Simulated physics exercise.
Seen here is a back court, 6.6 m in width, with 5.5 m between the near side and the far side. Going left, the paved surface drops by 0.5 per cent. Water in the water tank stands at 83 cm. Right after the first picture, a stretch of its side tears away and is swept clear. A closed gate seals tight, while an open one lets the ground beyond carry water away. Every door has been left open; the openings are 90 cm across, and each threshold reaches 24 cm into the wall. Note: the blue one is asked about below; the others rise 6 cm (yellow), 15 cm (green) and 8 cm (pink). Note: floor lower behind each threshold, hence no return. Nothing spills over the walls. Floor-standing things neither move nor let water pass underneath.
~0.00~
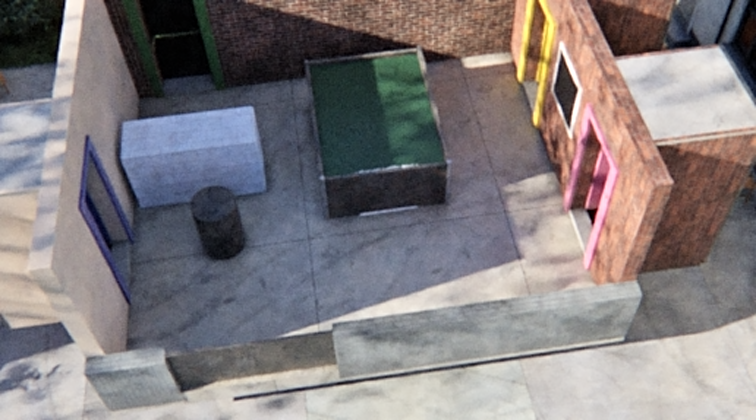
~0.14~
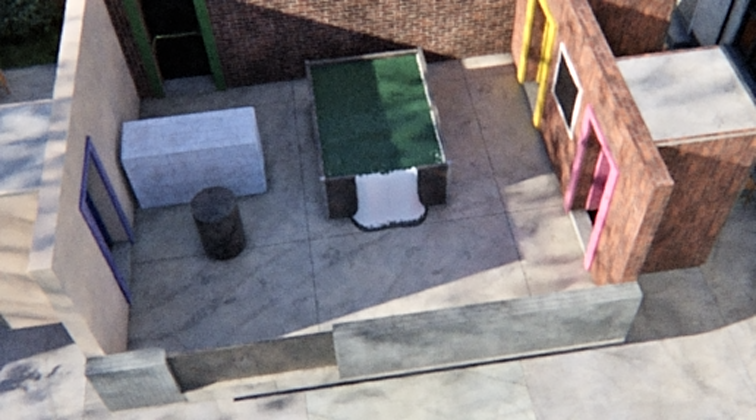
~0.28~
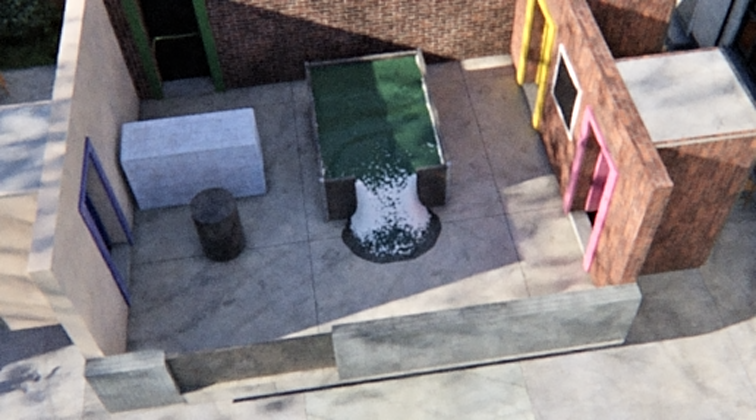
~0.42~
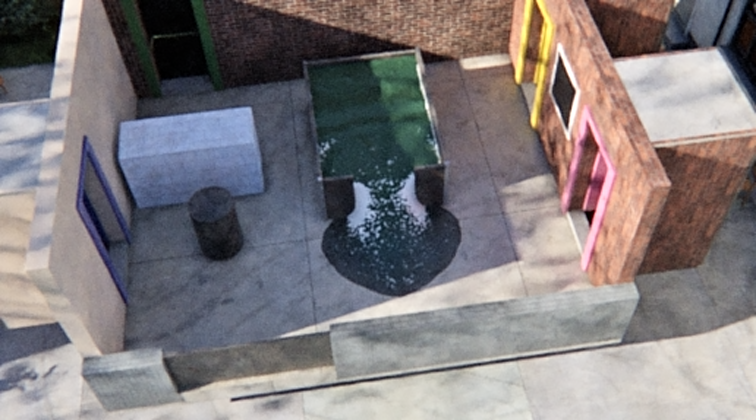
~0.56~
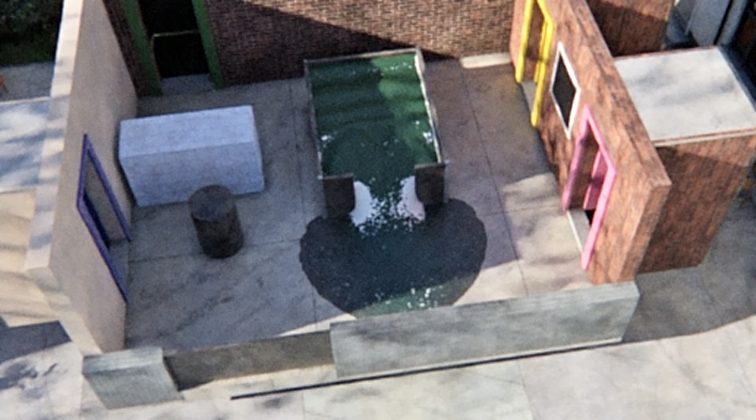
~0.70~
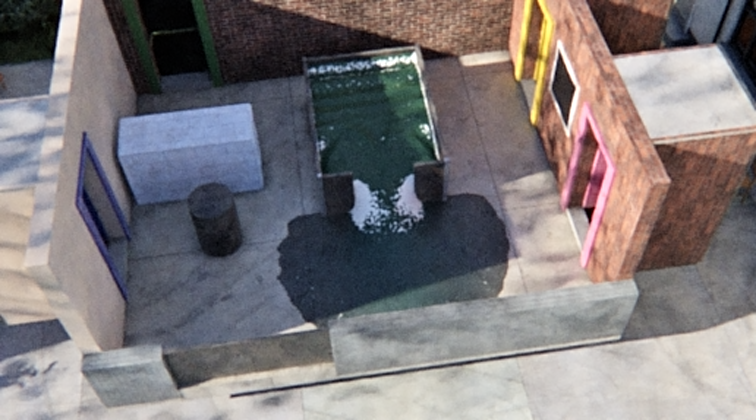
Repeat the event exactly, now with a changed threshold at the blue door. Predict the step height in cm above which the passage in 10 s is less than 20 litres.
About 14 cm of height.
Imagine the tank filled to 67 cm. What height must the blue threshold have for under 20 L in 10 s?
The step needs to be some 11.0 cm.
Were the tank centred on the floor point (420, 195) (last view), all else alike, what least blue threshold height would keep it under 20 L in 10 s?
Then roughly 17 cm.
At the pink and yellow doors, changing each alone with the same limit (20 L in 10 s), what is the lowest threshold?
Some 13.5 cm for pink, some 9.5 cm for yellow.
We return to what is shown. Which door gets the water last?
Answer: Green.
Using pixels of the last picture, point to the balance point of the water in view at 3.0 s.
The balance point sits at roughly (374, 218).
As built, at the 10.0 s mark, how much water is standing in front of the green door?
It works out to about 12.0 centimetres deep.
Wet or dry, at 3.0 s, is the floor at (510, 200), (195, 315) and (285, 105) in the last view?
First wet through, second wet through, third bone-dry.
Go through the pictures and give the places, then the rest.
The first picture shows still water, 83 cm deep, in the water tank at (374, 114); the blue door at (110, 229) is dry.
In the second picture, water pours out at (387, 198) and has run 0.3 m, to (368, 228); about 8 cm deep outside, 83 cm at the back.
In the third picture, the gap is at (386, 199), the front 0.9 m out at (376, 258); the back of the water tank holds 83 cm.
In the fourth picture, the front is at (397, 292), 1.5 m from the gap at (385, 199); 2.1 m2 of floor is wet, 83 cm left at the back.
In the fifth picture, the front is at a hidden place, 2.2 m from the gap at (385, 197); 4.0 m2 of floor is wet, 82 cm left at the back.
In the sixth picture, the front is at a hidden place, 2.4 m from the gap at (384, 194); 5.9 m2 of floor is wet, 74 cm left at the back; the blue door at (107, 226), 3.9 m from the gap, is still 2.4 m from the nearest water.
After 1.4 s water covers 30 % of the floor, deepest (44 cm) near (391, 215); it has not reached the blue door.
After 3.0 s water covers 50 % of the floor, deepest (36 cm) near (595, 314); 14 cm at the blue door, 0 litres in over its 16 cm threshold.
After 10.0 s water covers 100 % of the floor, deepest (20 cm) near (137, 99); 14 cm at the blue door, 7 litres in over its 16 cm threshold.
At the blue door as built, the water arrived by 2.5 s and peaked near 18 cm at 7.2 s.
With a threshold of 12 cm, 45 litres would have come in within the 10 s; with 16.5 cm, 5 litres. So under 20 litres takes about 14 cm.
